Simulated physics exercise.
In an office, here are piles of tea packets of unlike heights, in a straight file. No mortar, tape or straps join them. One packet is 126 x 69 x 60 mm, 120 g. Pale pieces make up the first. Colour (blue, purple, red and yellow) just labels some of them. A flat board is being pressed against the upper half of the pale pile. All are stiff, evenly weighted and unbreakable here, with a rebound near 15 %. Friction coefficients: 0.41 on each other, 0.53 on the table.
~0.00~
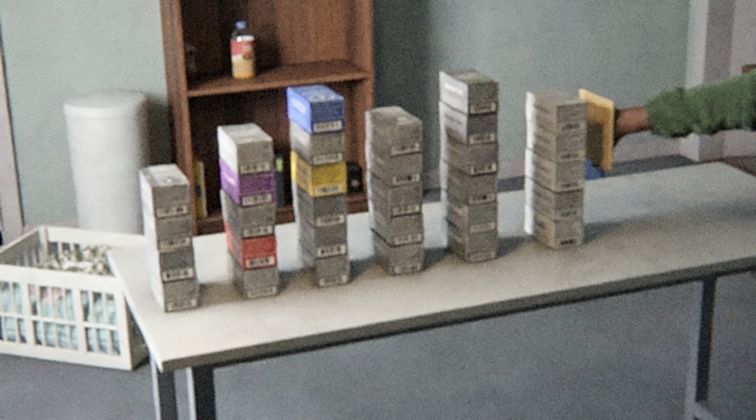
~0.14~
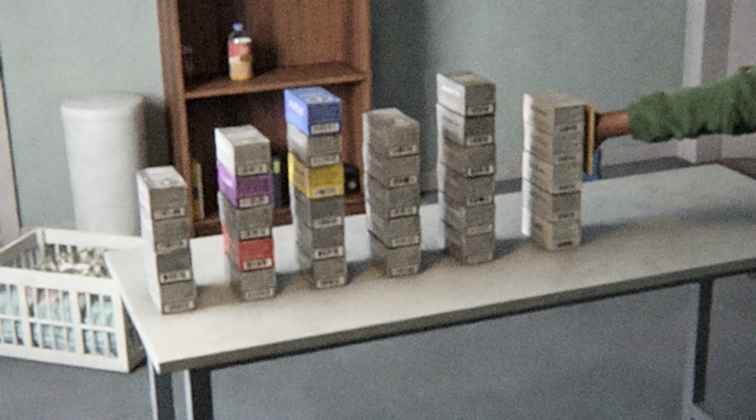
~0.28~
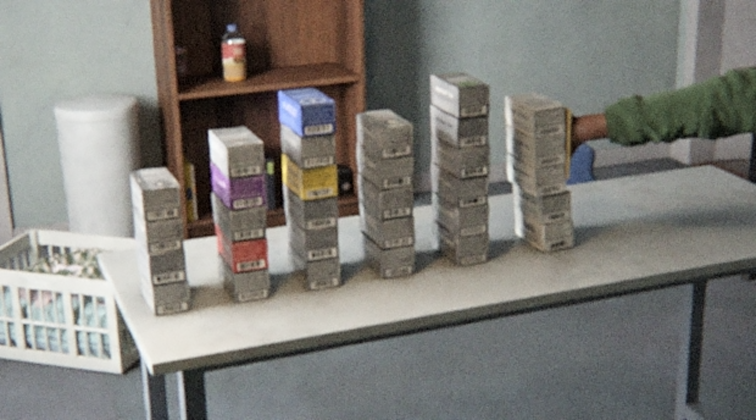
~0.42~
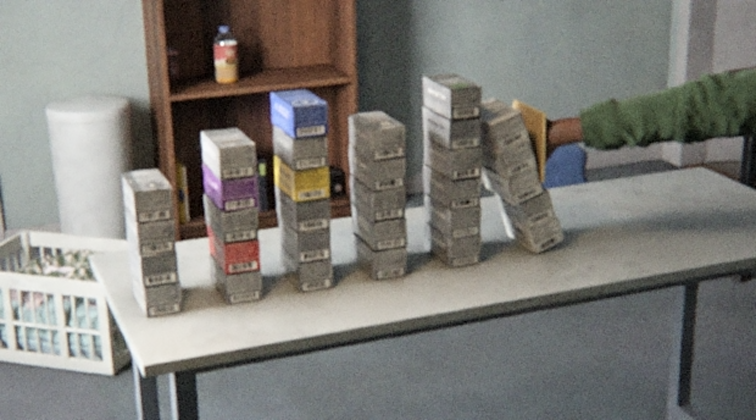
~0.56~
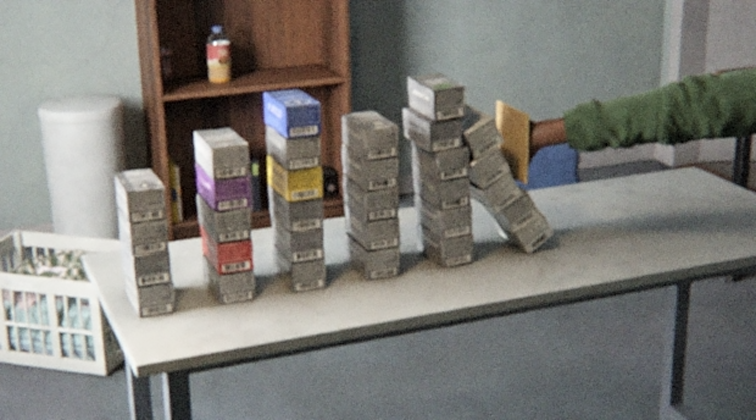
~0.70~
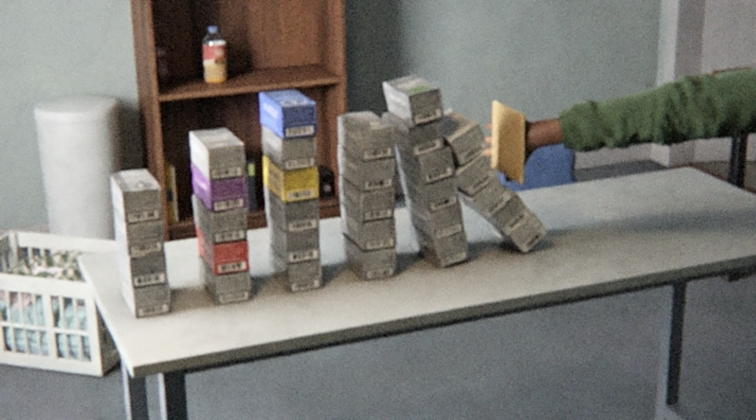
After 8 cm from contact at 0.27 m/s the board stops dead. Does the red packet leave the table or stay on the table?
The red packet is still on top.
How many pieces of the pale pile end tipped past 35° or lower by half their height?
5 of them.
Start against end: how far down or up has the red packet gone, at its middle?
It ends some 3 cm lower.
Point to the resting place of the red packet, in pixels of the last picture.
Around (170, 269).
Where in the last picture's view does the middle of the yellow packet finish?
Near (143, 252).
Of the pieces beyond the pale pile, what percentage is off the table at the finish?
Roughly 30 per cent of them.
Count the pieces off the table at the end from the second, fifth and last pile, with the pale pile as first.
By pile: Second 0, fifth 3, last 3.
Around 0.98 s, 5 of the pale pile down; none of the 26 other packets off the table, 10 disturbed; red packet unmoved.
Around 1.40 s, 5 of the pale pile down; none of the 26 other packets off the table, 22 disturbed; red packet tipped 11°; yellow packet tipped 25°.
Around 1.74 s, 5 of the pale pile down; none of the 26 other packets off the table, 26 disturbed; red packet tipped 47°, 23 mm lower; blue packet tipped 43°, 11 cm lower.
Around 2.10 s, 5 of the pale pile down; 8 of the 26 other packets off the table; red packet tipped 47°, 29 mm lower; blue packet on its side.
Finally (2.3 s), 5 of the pale pile down; 8 of the 26 other packets off the table; red packet tipped 47°, 29 mm lower; blue packet upside down; purple packet on its side. Seen by the last camera, middles, red packet near (170, 269).
